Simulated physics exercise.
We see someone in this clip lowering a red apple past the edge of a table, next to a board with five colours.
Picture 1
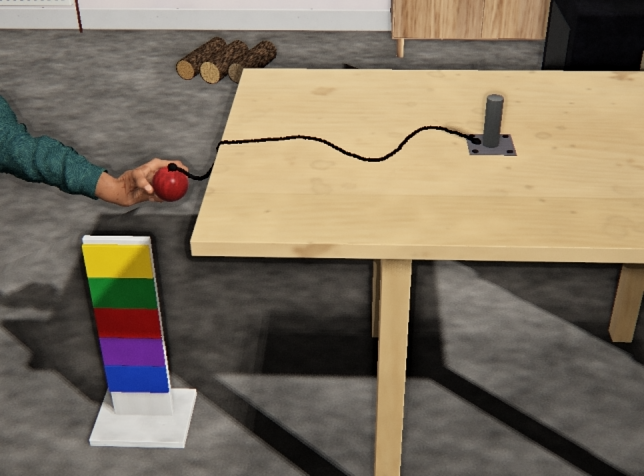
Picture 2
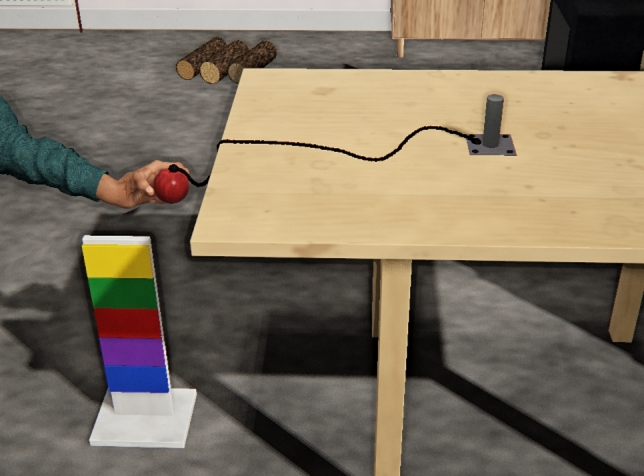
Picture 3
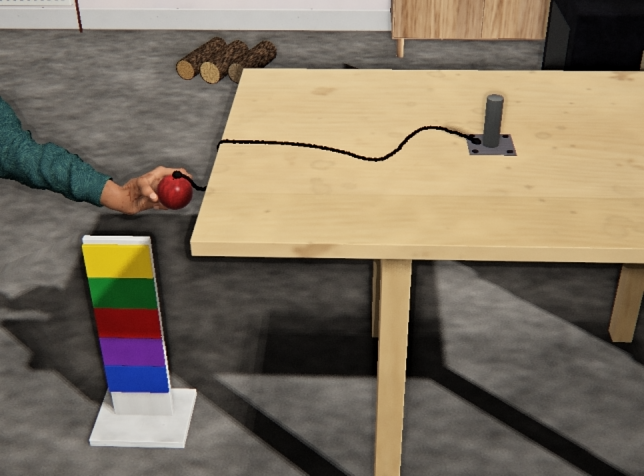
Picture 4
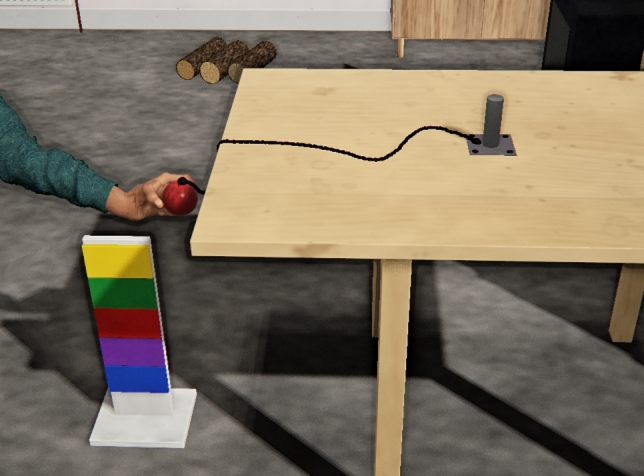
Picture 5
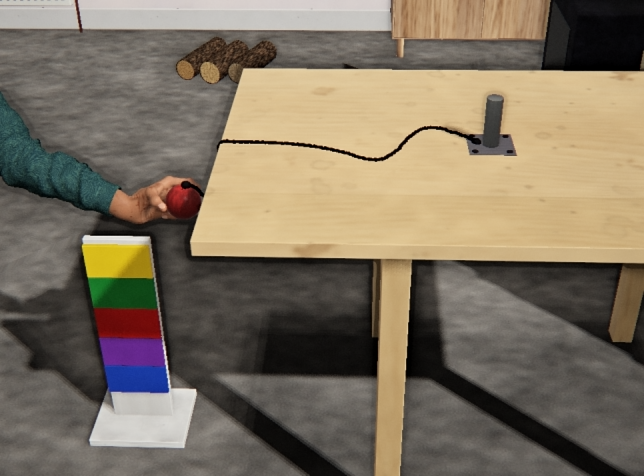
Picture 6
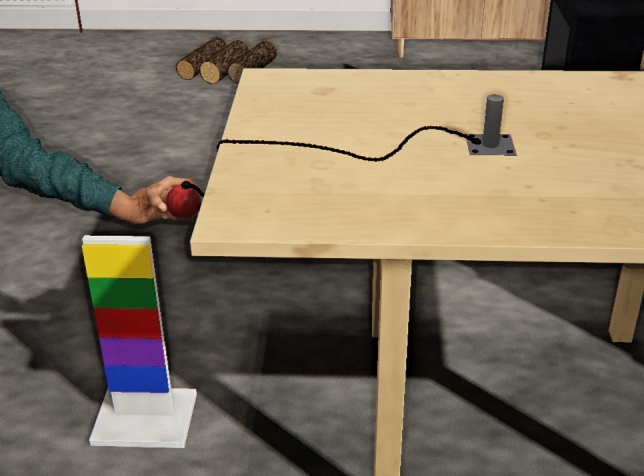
A hand in a teal sleeve held a small red ball tied to a black cord lying across a wooden table, then moved it slightly right and down beside the table's edge, above a color-striped stand.
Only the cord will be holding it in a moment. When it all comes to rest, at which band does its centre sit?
At green.
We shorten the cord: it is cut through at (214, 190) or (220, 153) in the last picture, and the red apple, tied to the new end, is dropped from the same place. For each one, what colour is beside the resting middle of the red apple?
Lab note - try 1: Yellow; try 2: Higher than all five.
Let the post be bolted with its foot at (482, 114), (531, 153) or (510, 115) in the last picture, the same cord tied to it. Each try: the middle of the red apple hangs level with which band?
Taking each post in turn, it's green, then yellow, then yellow.
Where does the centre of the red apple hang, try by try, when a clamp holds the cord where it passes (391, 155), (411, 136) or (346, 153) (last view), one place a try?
It ends up near (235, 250) the first time, (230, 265) the second and (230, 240) the third.
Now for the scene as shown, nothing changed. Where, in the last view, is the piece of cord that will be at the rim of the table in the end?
It's near (282, 143) in the last picture.
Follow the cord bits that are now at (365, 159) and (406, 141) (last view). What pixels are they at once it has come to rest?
At (311, 143), then (376, 143).
A little later, apple near (247, 278); level with yellow.
Next, apple near (217, 275); level with green.
When it is over, apple near (222, 286); level with green. The green one.
